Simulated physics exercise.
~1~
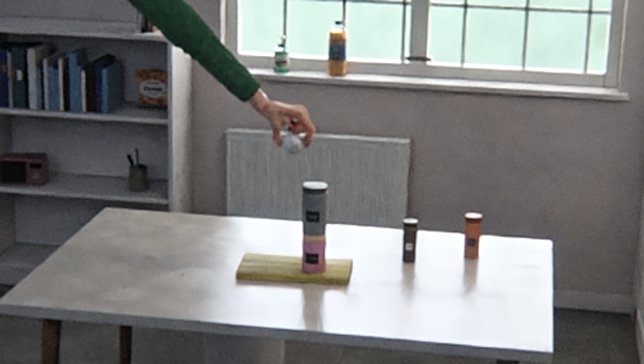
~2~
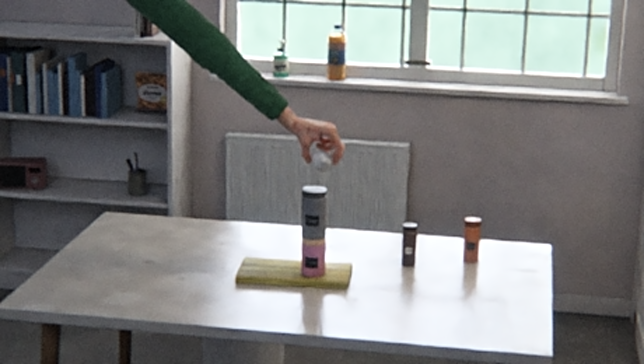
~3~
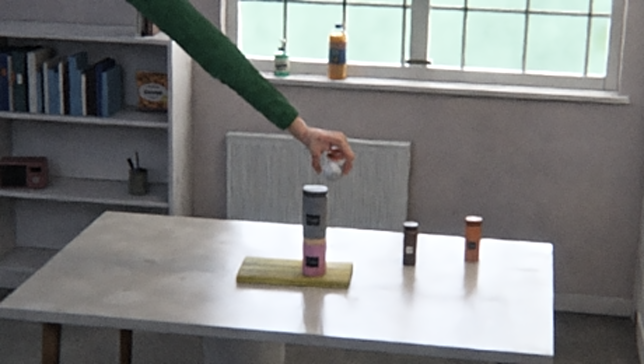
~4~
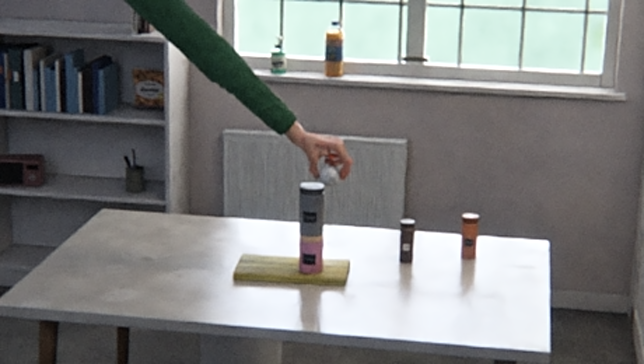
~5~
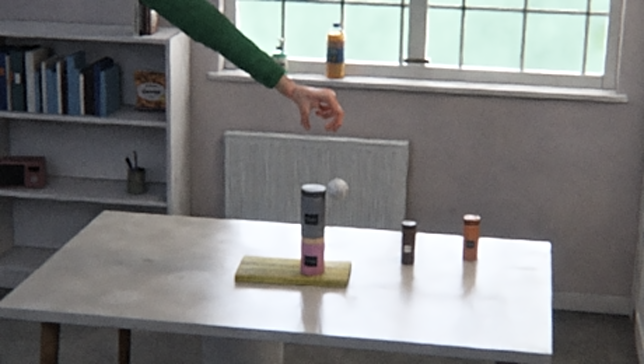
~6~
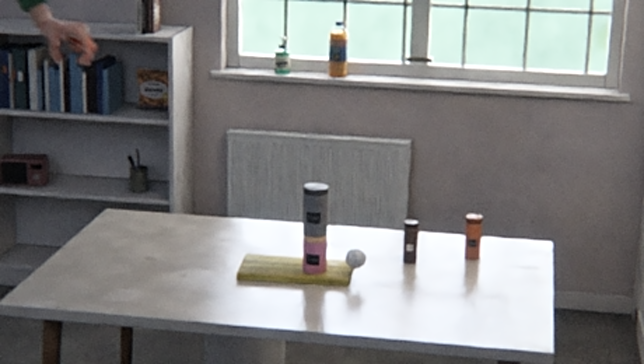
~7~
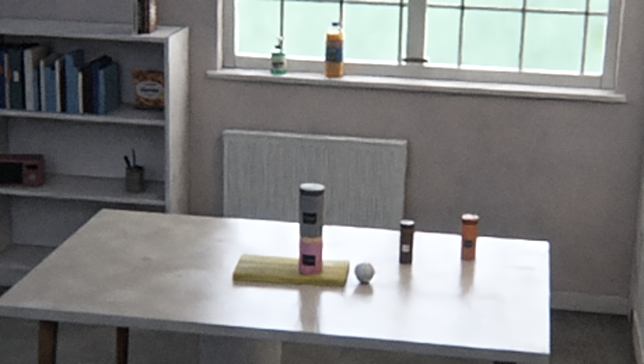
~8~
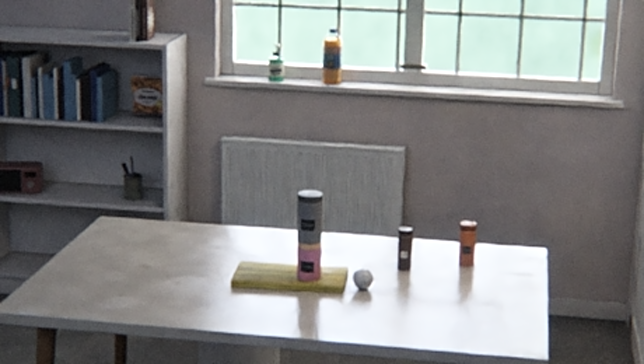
A green-sleeved arm reaches in from the upper left, holding a white onion above a grey jar stacked on a pink one, seen from across a pale table in a slightly swaying view. The stack stands on a yellow board, with brown and orange shakers to its right, and a bookshelf and window behind. The hand moves the onion right and lowers it near the grey lid's edge. It lets go and draws back, and the onion drops off the right side. It lands by the board's end and settles on the tabletop, while both jars stay standing.
